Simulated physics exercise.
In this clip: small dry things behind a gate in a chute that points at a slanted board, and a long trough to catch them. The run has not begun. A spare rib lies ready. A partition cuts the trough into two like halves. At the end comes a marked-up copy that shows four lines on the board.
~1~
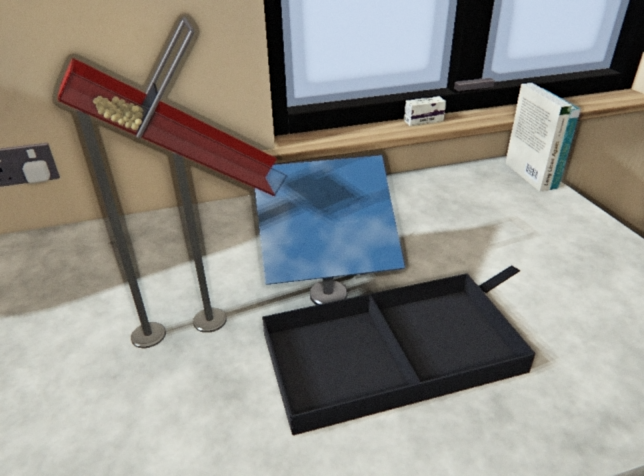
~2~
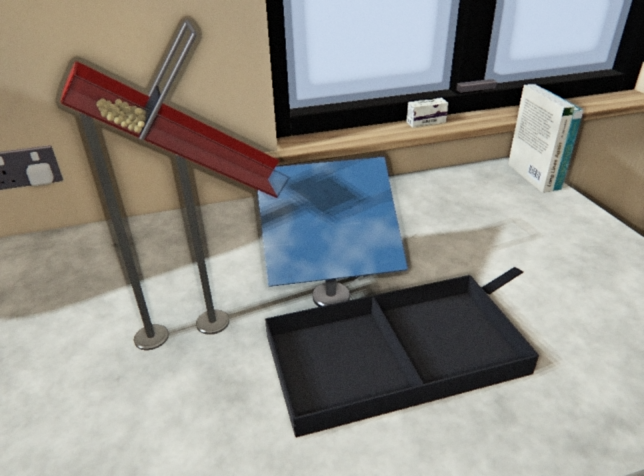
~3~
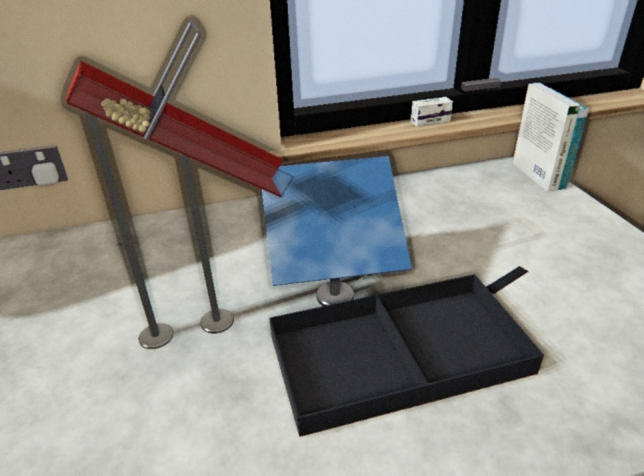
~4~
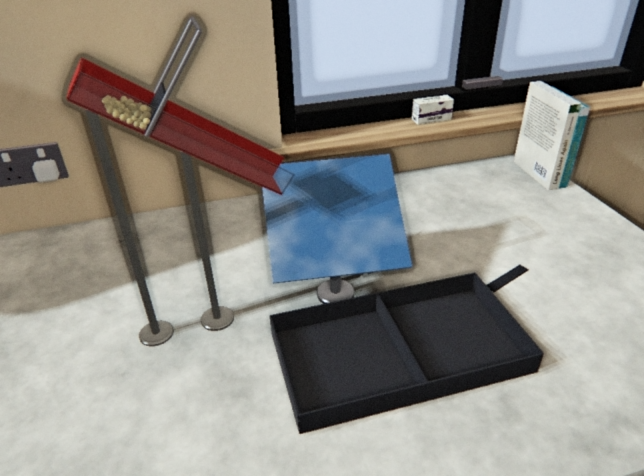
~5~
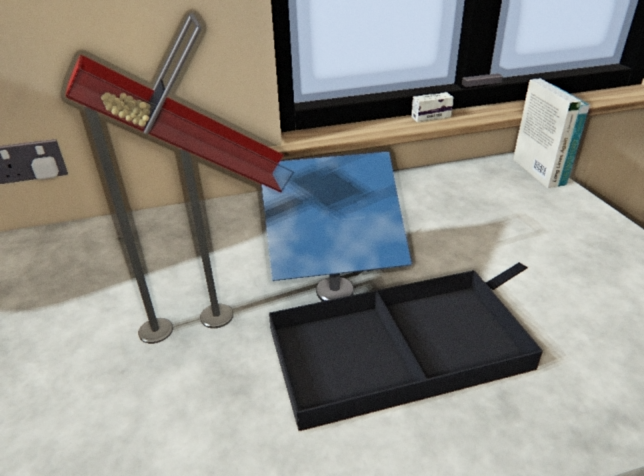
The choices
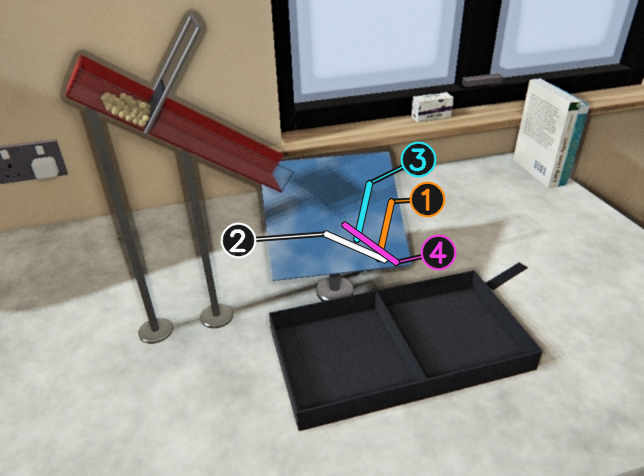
On a pale worktop by a window, a red chute on two stands held small beige beans behind a gate, above a tilted blue board and a black divided tray, and nothing visibly moved except the view, slightly.
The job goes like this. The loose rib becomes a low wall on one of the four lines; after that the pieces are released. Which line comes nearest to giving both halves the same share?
Best: 4.
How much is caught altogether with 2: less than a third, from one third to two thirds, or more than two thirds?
Line 2 gives more than two thirds.
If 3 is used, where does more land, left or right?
More lands on the left.
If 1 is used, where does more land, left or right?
The left half.
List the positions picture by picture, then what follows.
Load behind the gate near (123, 108), soya beans; lip of the chute near (270, 187), sloping fairly steeply, in the first picture.
Middle of the board near (330, 218), tilted fairly steeply; middle of its low edge near (339, 278); of its high edge near (321, 163), in the second picture.
Front corners of the trough near (298, 418) and (543, 355); front end of its middle wall near (428, 385); gate still shut near (161, 97), in the third picture.
Middle of the load near (131, 108); lip near (277, 185), in the fourth picture.
Middle of the load near (131, 105); lip near (276, 183), in the fifth picture.
On the marked copy, line 1 from (391, 201) to (378, 258); line 2 from (325, 234) to (384, 259); line 3 from (369, 183) to (356, 239); line 4 from (344, 224) to (396, 262).
Choosing 1, of what is caught, all but a few in the left half, a small share in the right.
Choosing 2, of what is caught, a small share in the left half, all but a few in the right.
Choosing 3, of what is caught, all but a few in the left half, only a few in the right.
Choosing 4, of what is caught, close to half in the left half, close to half in the right.
